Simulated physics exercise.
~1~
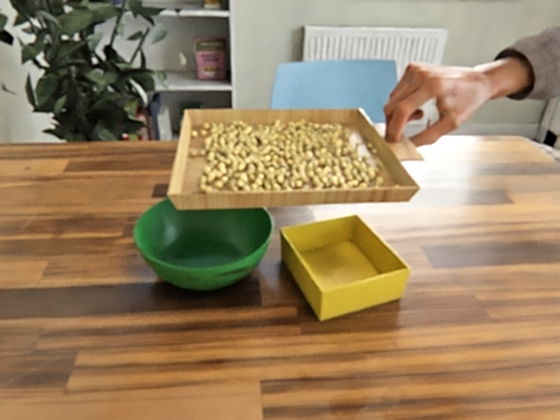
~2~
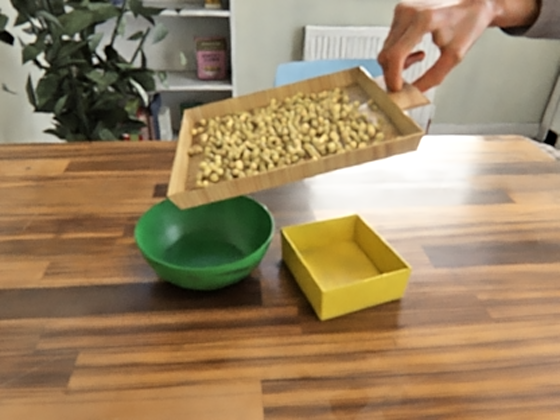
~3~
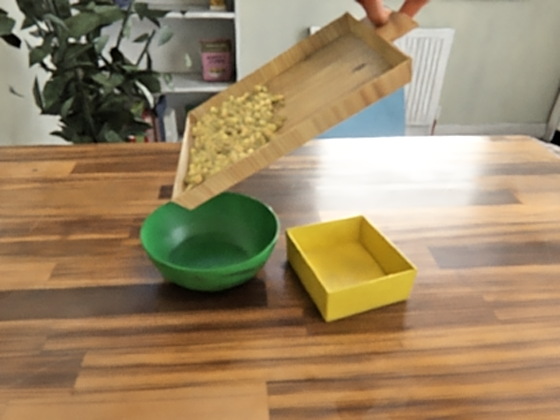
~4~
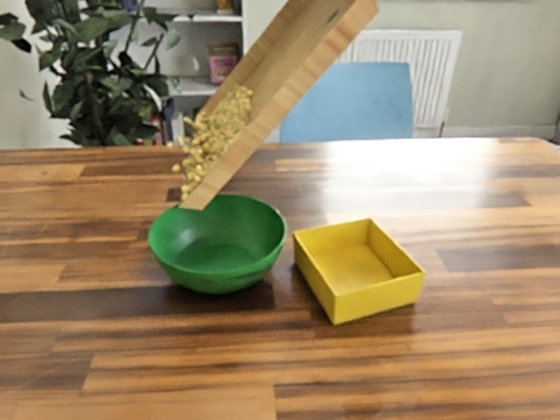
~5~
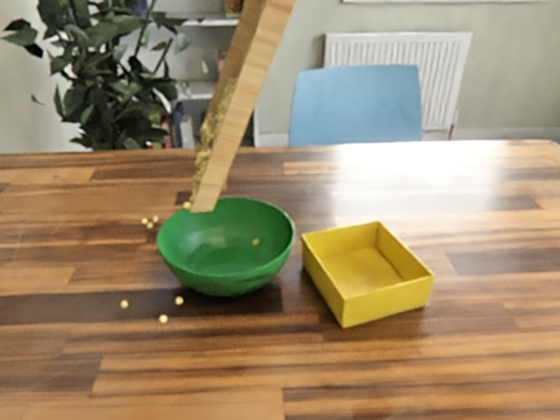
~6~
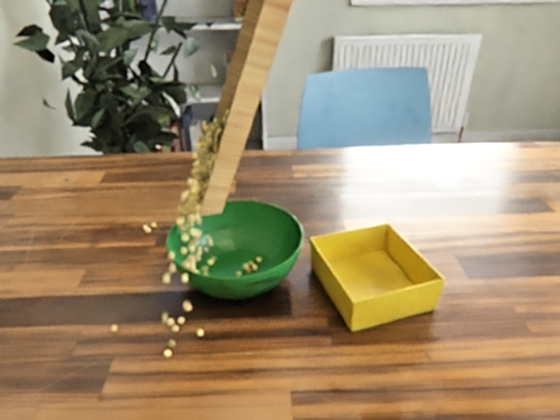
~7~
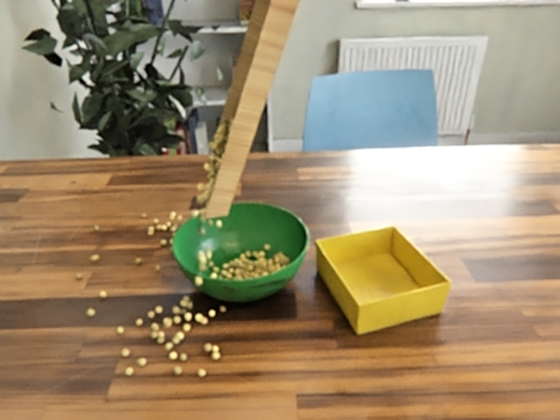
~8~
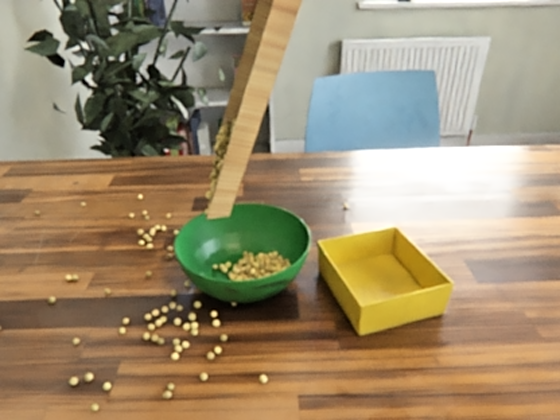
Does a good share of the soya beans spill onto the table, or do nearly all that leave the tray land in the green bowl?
A good share of them spills onto the table around the green bowl. Another good share lies in the bowl, many are still in the tray, and the yellow tin stays empty.
